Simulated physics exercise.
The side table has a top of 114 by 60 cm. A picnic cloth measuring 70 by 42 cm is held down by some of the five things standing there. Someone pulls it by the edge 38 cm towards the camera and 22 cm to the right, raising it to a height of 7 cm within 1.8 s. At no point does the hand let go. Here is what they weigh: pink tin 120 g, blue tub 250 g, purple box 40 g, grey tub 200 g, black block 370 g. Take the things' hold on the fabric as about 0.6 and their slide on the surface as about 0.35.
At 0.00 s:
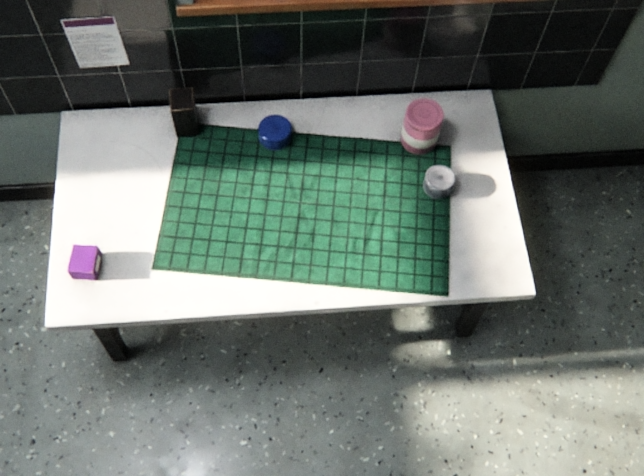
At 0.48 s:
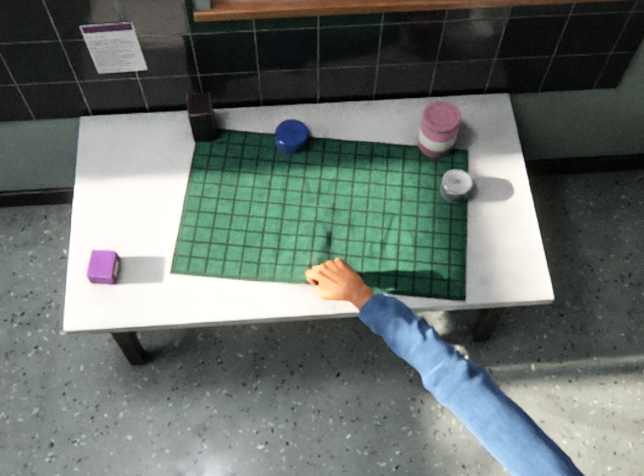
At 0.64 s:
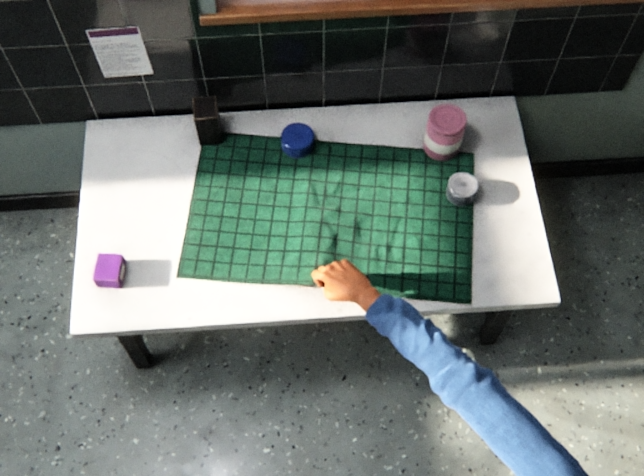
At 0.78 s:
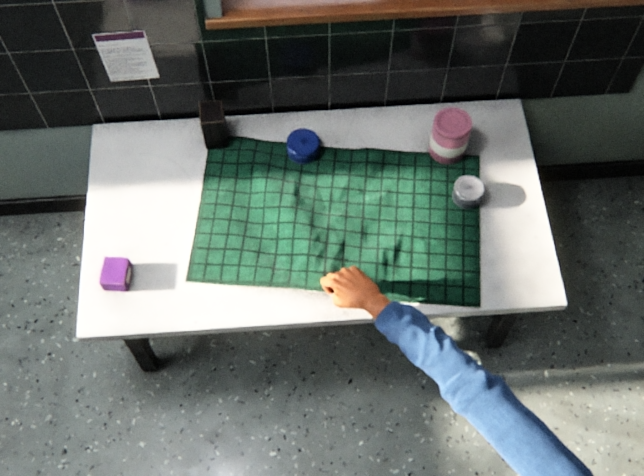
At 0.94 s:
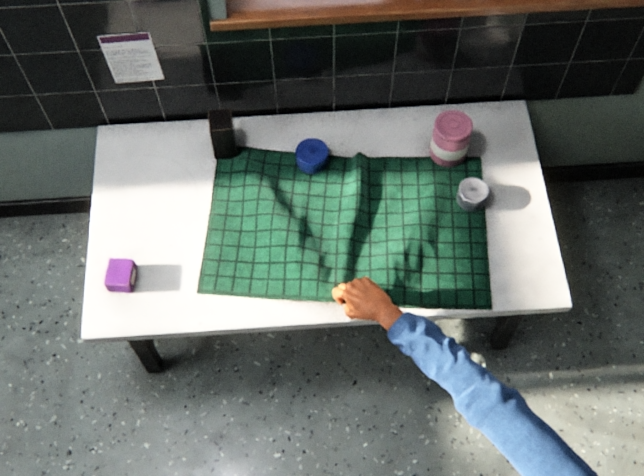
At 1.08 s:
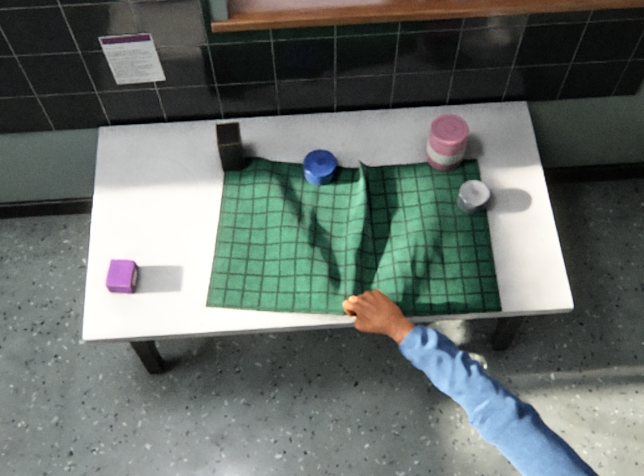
At the start, a green checked cloth lies flat on a white table among five objects. A hand in a blue sleeve grips its near edge and pulls it forward and slightly right, bunching it into folds, as the blue tub and black block shift forward while the purple box stays put.
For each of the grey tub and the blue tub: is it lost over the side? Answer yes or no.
Answers: Grey tub - no; blue tub - no.
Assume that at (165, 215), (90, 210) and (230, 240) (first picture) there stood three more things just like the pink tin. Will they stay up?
In order: Comes off; holds on; comes off.
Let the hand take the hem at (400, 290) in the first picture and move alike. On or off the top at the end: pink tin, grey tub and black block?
If so, pink tin is still on top, grey tub comes off and black block is still on top.
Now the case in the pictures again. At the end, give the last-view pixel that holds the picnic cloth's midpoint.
It sits near (438, 351) in pixels.
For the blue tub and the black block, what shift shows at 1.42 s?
Shift - blue tub 20 cm, black block 20 cm.
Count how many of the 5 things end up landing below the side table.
That works out to 0 of them.
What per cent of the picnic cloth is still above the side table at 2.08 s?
Roughly 40% of it.
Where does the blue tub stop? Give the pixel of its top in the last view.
Roughly (390, 286).
At 1.4 s, 80 % of the picnic cloth is still over the top; blue tub 18 cm off its start, grey tub 5 cm off its start, black block 19 cm off its start.
At 1.8 s, 60 % of the picnic cloth is still over the top; blue tub 30 cm off its start, grey tub 13 cm off its start, black block 32 cm off its start.
At 2.1 s, 40 % of the picnic cloth is still over the top; blue tub 40 cm off its start at (379, 270), grey tub 21 cm off its start at (472, 267), black block 41 cm off its start at (286, 246).
At 2.4 s, 35 % of the picnic cloth is still over the top; blue tub 44 cm off its start, grey tub 24 cm off its start, black block 45 cm off its start.
At 4.0 s, 35 % of the picnic cloth is still over the top; blue tub 45 cm off its start at (390, 286), grey tub 25 cm off its start at (476, 281), black block 45 cm off its start at (295, 260), pink tin 14 cm off its start at (430, 165).
